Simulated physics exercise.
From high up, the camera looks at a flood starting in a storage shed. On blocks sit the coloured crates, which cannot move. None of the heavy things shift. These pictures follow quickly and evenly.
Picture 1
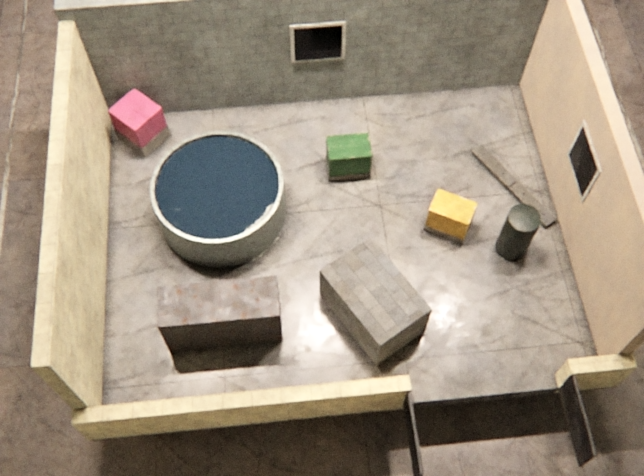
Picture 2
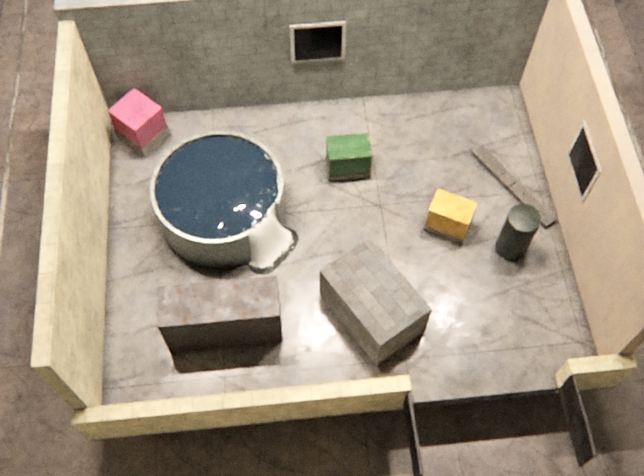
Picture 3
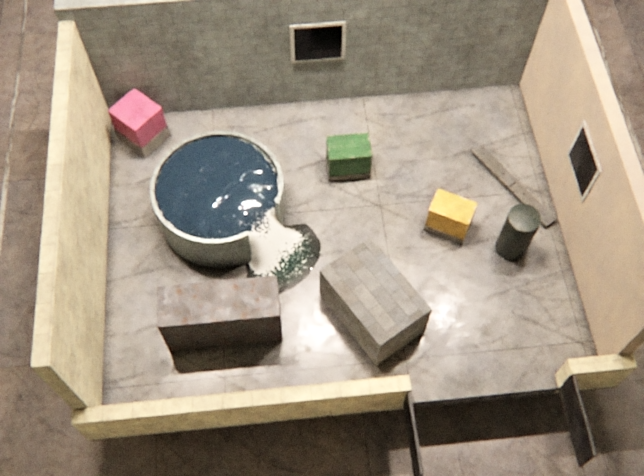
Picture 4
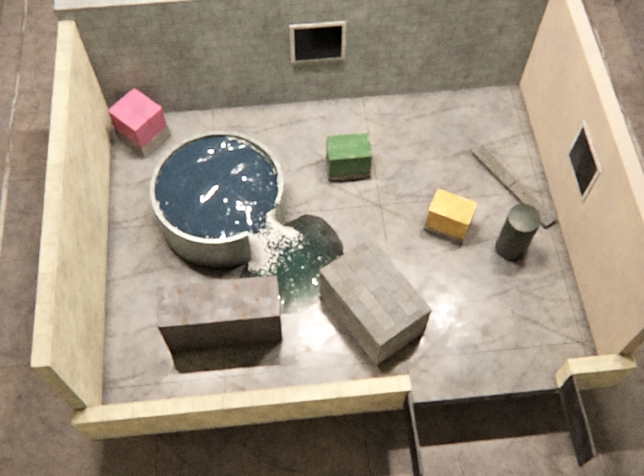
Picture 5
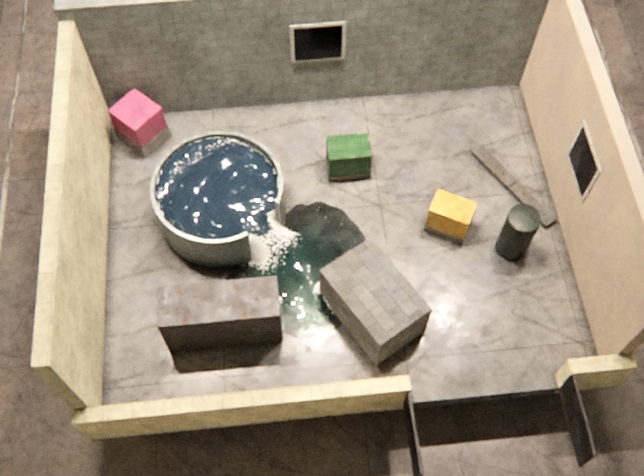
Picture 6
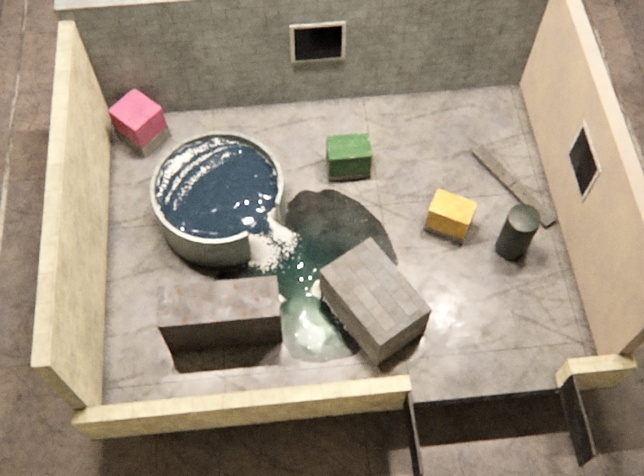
Storage shed seen from above, water pouring from a round tank's lower right side and spreading across the floor between grey blocks.
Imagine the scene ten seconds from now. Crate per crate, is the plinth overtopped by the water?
Result: The green crate is missed, the yellow crate is caught, the pink crate is missed.
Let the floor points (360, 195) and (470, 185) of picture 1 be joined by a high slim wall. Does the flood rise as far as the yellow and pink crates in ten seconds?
Well, the yellow crate gets flooded, while the pink crate comes through dry.
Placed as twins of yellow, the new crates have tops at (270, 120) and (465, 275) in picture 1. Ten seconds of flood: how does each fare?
In the listed order, the first crate remains untouched while the second remains untouched.
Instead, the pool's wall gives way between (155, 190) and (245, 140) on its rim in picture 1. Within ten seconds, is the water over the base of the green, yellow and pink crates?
Green: Flooded; yellow: Not flooded; pink: Flooded.
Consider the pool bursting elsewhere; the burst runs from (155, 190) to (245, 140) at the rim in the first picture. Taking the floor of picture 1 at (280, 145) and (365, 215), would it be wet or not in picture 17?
Taking them in turn: Underwater, then left clear.
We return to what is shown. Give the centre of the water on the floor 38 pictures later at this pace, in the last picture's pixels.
Around pixel (331, 246).
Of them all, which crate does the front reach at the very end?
It would be the pink crate.
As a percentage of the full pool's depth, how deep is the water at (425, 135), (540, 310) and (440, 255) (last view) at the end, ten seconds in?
Around 8, 8 and 4 percent, in that order.
A moment on, water covers 20 % of the floor; the green crate water round its plinth, the yellow crate water round its plinth, the pink crate not reached.
Next, water covers 40 % of the floor; the green crate water round its plinth, the yellow crate water round its plinth, the pink crate not reached.
Then, water covers 65 % of the floor; the green crate water round its plinth, the yellow crate water round its plinth, the pink crate not reached.
Later, water covers 85 % of the floor; the green crate water round its plinth, the yellow crate water round its plinth, the pink crate water round its plinth.
In the end, water covers 100 % of the floor; the green crate stayed above the water, the yellow crate was topped, the pink crate stayed above the water.
